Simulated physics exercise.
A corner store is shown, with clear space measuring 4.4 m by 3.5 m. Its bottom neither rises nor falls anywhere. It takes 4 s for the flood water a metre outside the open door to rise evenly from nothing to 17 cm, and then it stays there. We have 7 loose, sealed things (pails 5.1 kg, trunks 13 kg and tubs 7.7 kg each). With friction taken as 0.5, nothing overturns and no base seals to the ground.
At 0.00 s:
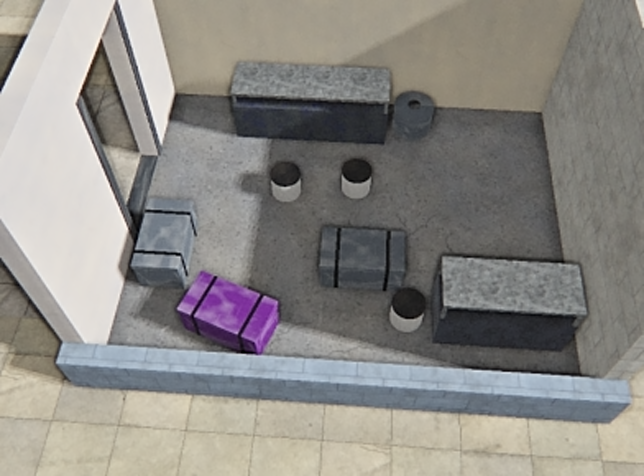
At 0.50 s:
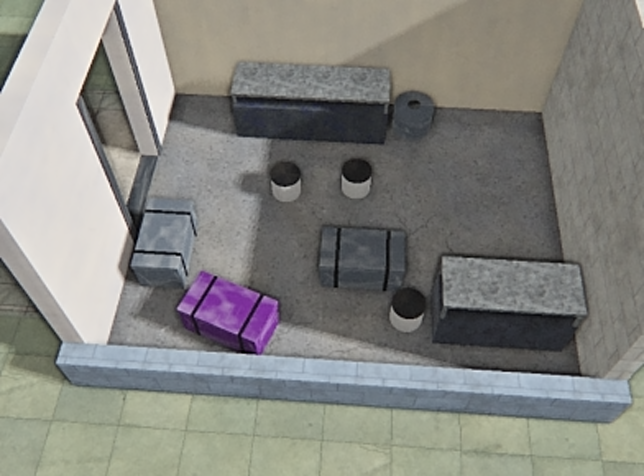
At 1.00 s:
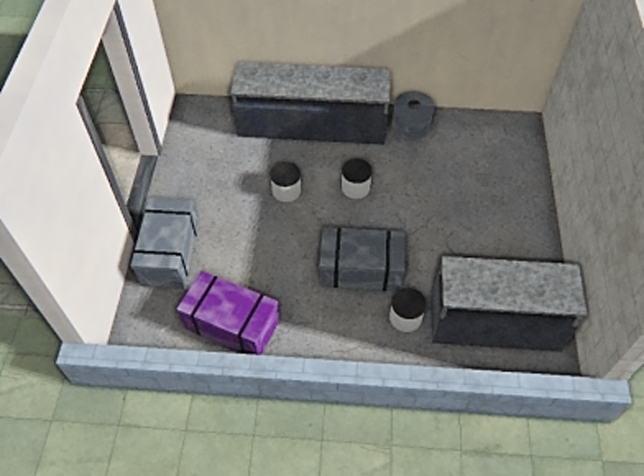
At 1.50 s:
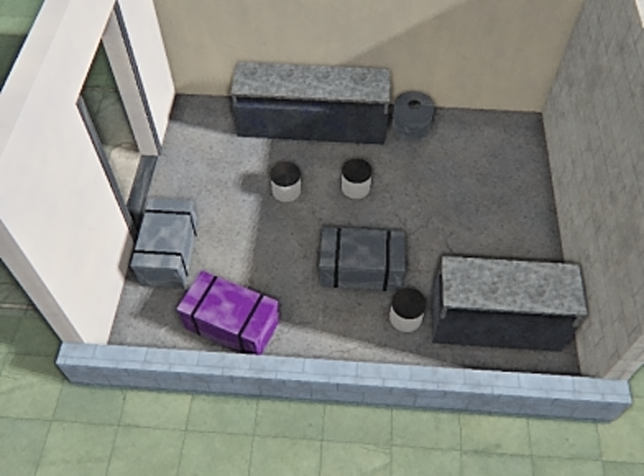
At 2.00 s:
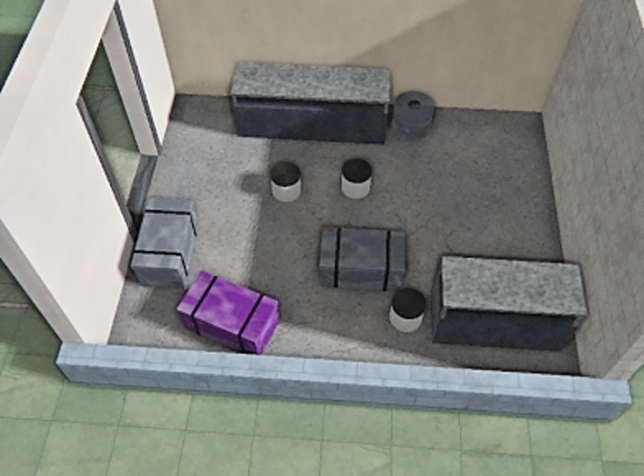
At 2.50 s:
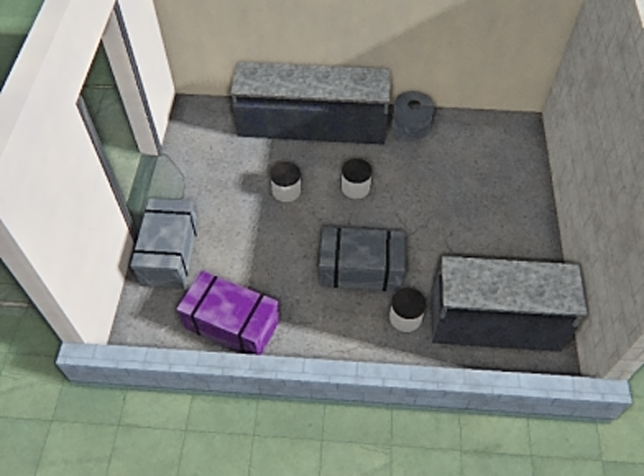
A small corner store with a grey floor, pale walls, an open doorway at left and a low blue-grey front kerb is seen from above by a still camera. Two dark counters stand at back and right, among grey trunks, a purple trunk front left and dark-topped pale tubs. The paving outside turns from beige to green, then greenish water edges through the doorway, while everything inside stays still.
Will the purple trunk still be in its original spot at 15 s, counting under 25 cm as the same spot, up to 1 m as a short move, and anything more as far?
Watching it, I'd expect a moderate movement overall.
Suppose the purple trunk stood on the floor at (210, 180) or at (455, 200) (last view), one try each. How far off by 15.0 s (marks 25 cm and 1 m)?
Going in order, it gets pushed a long way and then it gets a small push.
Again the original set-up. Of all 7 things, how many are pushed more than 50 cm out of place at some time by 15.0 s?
The total is 7.
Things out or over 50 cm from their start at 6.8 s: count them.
2 in all.
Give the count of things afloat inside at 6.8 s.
At that moment 0.
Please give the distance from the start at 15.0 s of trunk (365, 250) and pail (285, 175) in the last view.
They've ended up 120 cm and 200 cm away, in that order.
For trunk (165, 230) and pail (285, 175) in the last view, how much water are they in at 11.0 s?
Around 4 cm and 10 cm.
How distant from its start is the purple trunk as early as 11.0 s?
Shift: About 10 cm.
After 3.5 s the purple trunk is near (227, 305), 0.0 m from its start, aground; 0 afloat.
After 6.8 s the purple trunk is near (228, 308), 0.0 m from its start, aground; 0 afloat.
After 11.0 s the purple trunk is near (232, 318), 0.1 m from its start, afloat; 7 afloat.
After 15.0 s the purple trunk is near (154, 287), 0.7 m from its start, afloat; 7 afloat.
